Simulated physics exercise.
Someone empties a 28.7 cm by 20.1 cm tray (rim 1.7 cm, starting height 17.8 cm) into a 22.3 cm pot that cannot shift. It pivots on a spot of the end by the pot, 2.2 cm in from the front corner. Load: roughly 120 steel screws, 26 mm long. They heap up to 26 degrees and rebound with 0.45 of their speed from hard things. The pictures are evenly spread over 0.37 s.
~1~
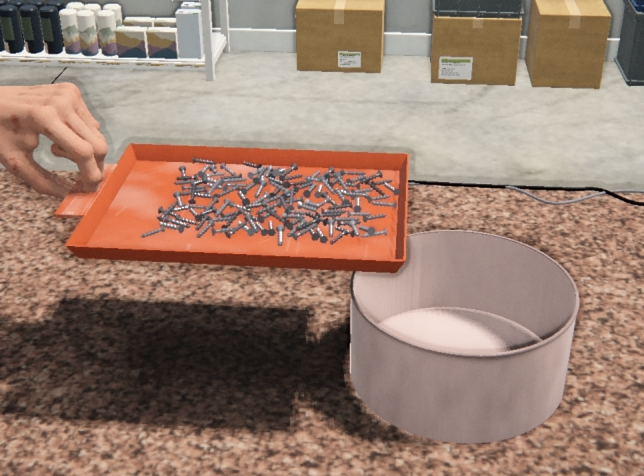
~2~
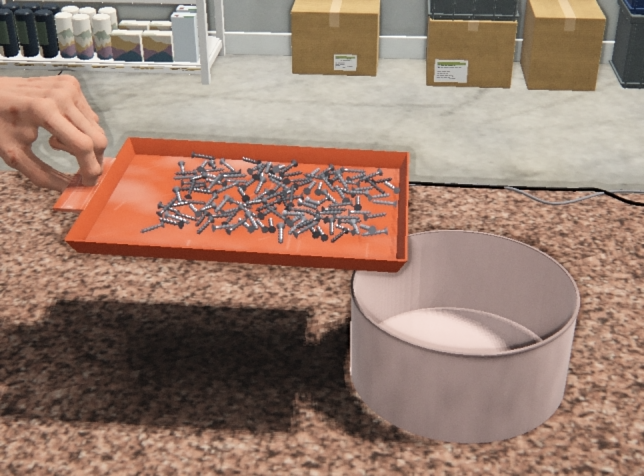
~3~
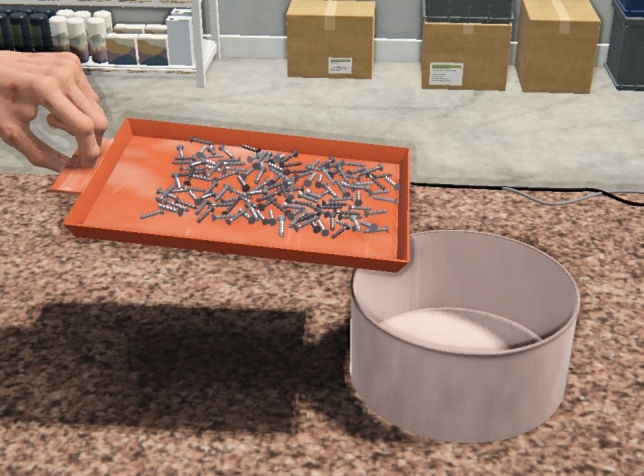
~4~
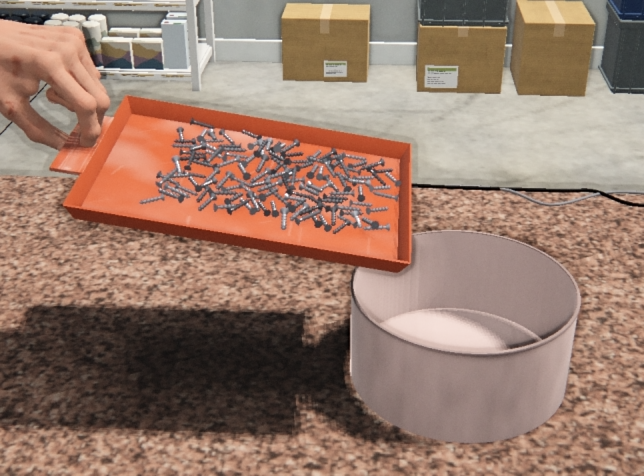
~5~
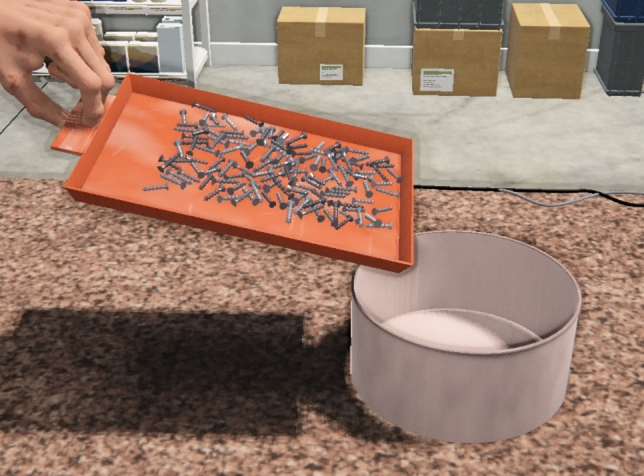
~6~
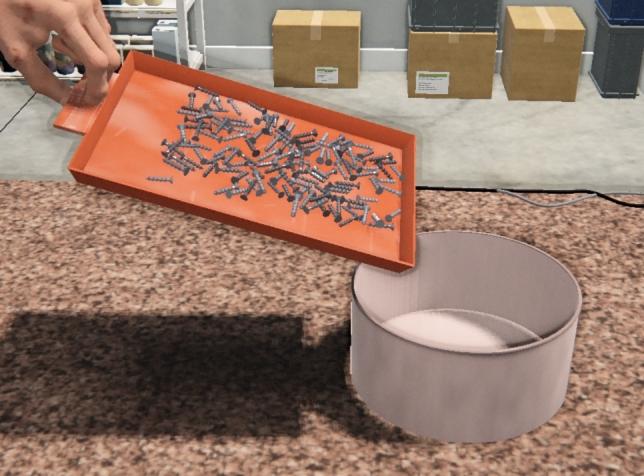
An orange tray scattered with small steel screws is held by a hand at its left end above a speckled brown counter, seen from slightly above. A round, pale pinkish-grey pot stands at the right, with cardboard boxes and a white shelf of containers behind. The hand steadily raises the left end, tilting the tray down toward the pot, while the background shifts slightly.
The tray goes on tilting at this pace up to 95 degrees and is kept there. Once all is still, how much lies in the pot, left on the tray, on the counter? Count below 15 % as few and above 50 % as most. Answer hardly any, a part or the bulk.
In the pot: The bulk; left on the tray: Hardly any; on the counter: A part.
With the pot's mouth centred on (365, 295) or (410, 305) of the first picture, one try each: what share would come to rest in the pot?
Some 75 and 100 per cent.
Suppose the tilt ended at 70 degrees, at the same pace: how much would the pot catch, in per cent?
Then about 75 per cent.
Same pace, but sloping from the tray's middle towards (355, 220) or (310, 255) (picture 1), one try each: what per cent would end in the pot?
Some 100 and 25 per cent.
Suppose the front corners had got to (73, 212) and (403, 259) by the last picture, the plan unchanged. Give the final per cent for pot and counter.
Pot 10, counter 90.
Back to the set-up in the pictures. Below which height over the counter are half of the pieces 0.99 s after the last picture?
About 2 cm.
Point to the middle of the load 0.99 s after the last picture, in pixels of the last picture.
Near (443, 397).
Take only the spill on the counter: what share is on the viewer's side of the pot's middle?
About 100 per cent.
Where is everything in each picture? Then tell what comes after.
Tray tilt 0 degrees, front corners at (77, 241) and (396, 256); middle of the pieces at (274, 199); pot at (463, 286), in the first frame.
Tray tilt 1 degrees, front corners at (76, 236) and (397, 255); middle of the pieces at (274, 195), in the second frame.
Tray tilt 5 degrees, front corners at (75, 220) and (399, 256), lowest corner right front; middle of the pieces at (274, 186), in the third frame.
Tray tilt 10 degrees, front corners at (75, 201) and (401, 256), lowest corner right front; middle of the pieces at (275, 176), in the fourth frame.
Tray tilt 14 degrees, front corners at (77, 183) and (404, 257), lowest corner right front; middle of the pieces at (277, 166), in the fifth frame.
Tray tilt 19 degrees, front corners at (80, 165) and (406, 258), lowest corner right front; middle of the pieces at (282, 157); pot at (465, 285), in the sixth frame.
Then, 0.59 s after the last picture, tilt 55 degrees; the tray holds 80 %, the pot 5 %.
Then, 0.99 s after the last picture, tilt 79 degrees; the tray holds 20 %, the pot 50 %.
Then, 1.46 s after the last picture, tilt 95 degrees; the tray holds 0 %, the pot 75 %.
In the end, pot 75 %, tray 0 %, counter 25 %.
